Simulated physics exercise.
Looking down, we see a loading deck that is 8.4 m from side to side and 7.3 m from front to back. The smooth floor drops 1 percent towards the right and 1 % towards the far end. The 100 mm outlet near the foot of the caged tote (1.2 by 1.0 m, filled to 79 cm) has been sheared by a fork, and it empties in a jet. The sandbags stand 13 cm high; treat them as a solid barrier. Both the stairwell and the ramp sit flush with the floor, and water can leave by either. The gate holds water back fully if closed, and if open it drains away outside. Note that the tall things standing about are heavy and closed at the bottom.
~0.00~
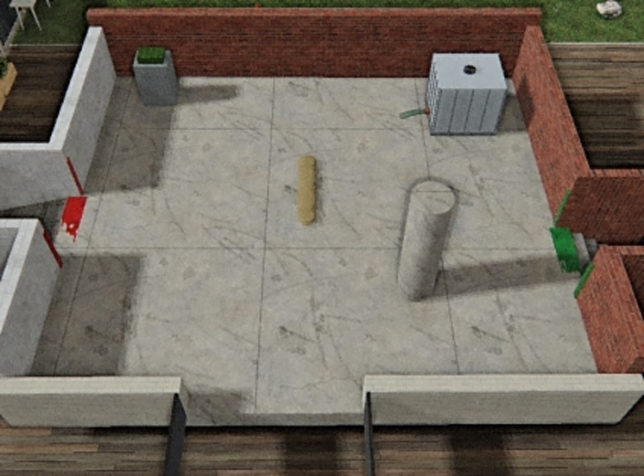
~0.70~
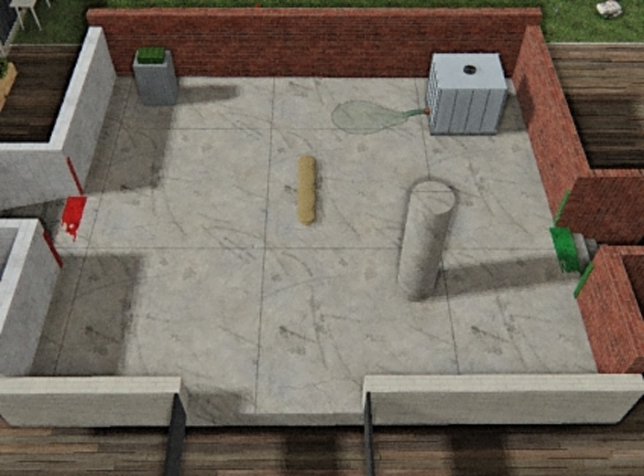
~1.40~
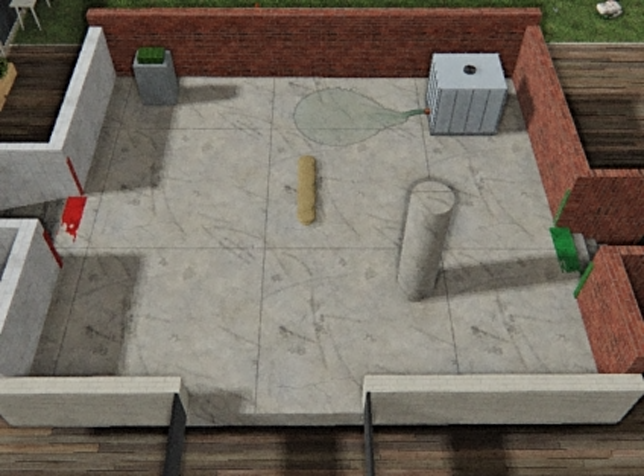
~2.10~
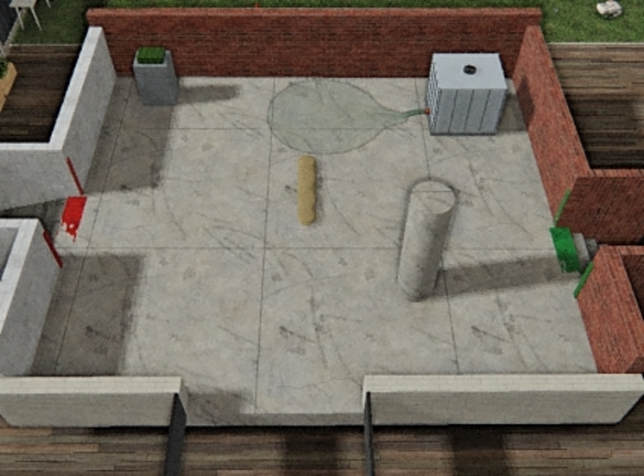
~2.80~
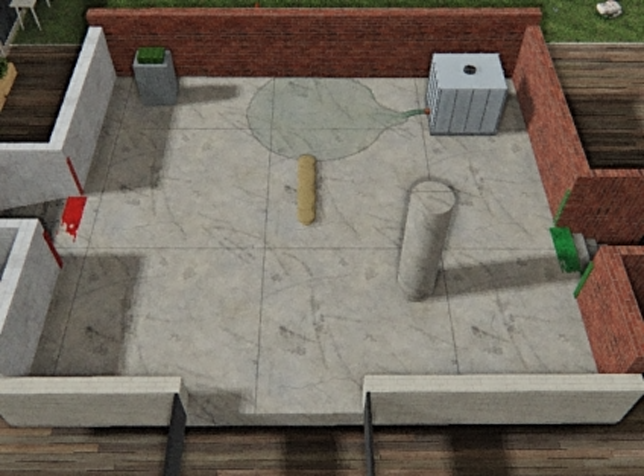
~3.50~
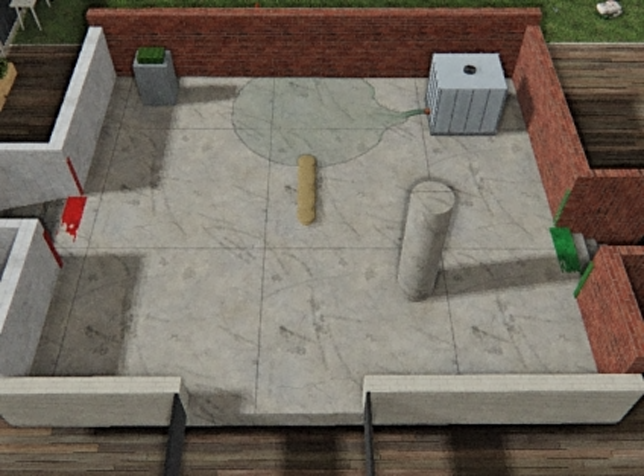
Clear water spurts from the foot of a pale grey caged tote at the back right, shoots leftward and spreads into a widening rounded sheet that nears the tan sandbags mid-floor. The view looks down, unmoving, on a walled loading deck of pale, veined slabs. A grey column stands right of centre, a planter back left, with red marks left and green ones right.
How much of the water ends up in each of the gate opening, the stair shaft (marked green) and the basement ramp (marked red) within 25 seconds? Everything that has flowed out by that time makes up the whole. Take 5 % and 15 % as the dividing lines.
Shares: Gate opening: Not even 5 %; stair shaft (marked green): Less than 5 %; basement ramp (marked red): Not even 5 %.
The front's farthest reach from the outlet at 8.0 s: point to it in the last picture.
Near pixel (159, 81).
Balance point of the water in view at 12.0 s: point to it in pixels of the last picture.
I'd say somewhere about (286, 111).
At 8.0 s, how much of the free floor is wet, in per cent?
I'd guess around 20 in a hundred.
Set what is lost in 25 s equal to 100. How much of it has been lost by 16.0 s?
About 0 %.
After 5.0 s water covers 15 % of the floor and is deepest (4 cm) near (392, 116); gone so far, the gate opening 0 %, the stair shaft (marked green) 0 %, the basement ramp (marked red) 0 %.
After 8.0 s water covers 20 % of the floor and is deepest (4 cm) near (392, 116); gone so far, the gate opening 0 %, the stair shaft (marked green) 0 %, the basement ramp (marked red) 0 %.
After 12.0 s water covers 25 % of the floor and is deepest (5 cm) near (401, 116); gone so far, the gate opening 0 %, the stair shaft (marked green) 0 %, the basement ramp (marked red) 0 %.
After 16.0 s water covers 30 % of the floor and is deepest (5 cm) near (401, 116); gone so far, the gate opening 0 %, the stair shaft (marked green) 0 %, the basement ramp (marked red) 0 %.
After 25.0 s water covers 35 % of the floor and is deepest (6 cm) near (506, 83); gone so far, the gate opening 0 %, the stair shaft (marked green) 0 %, the basement ramp (marked red) 0 %.
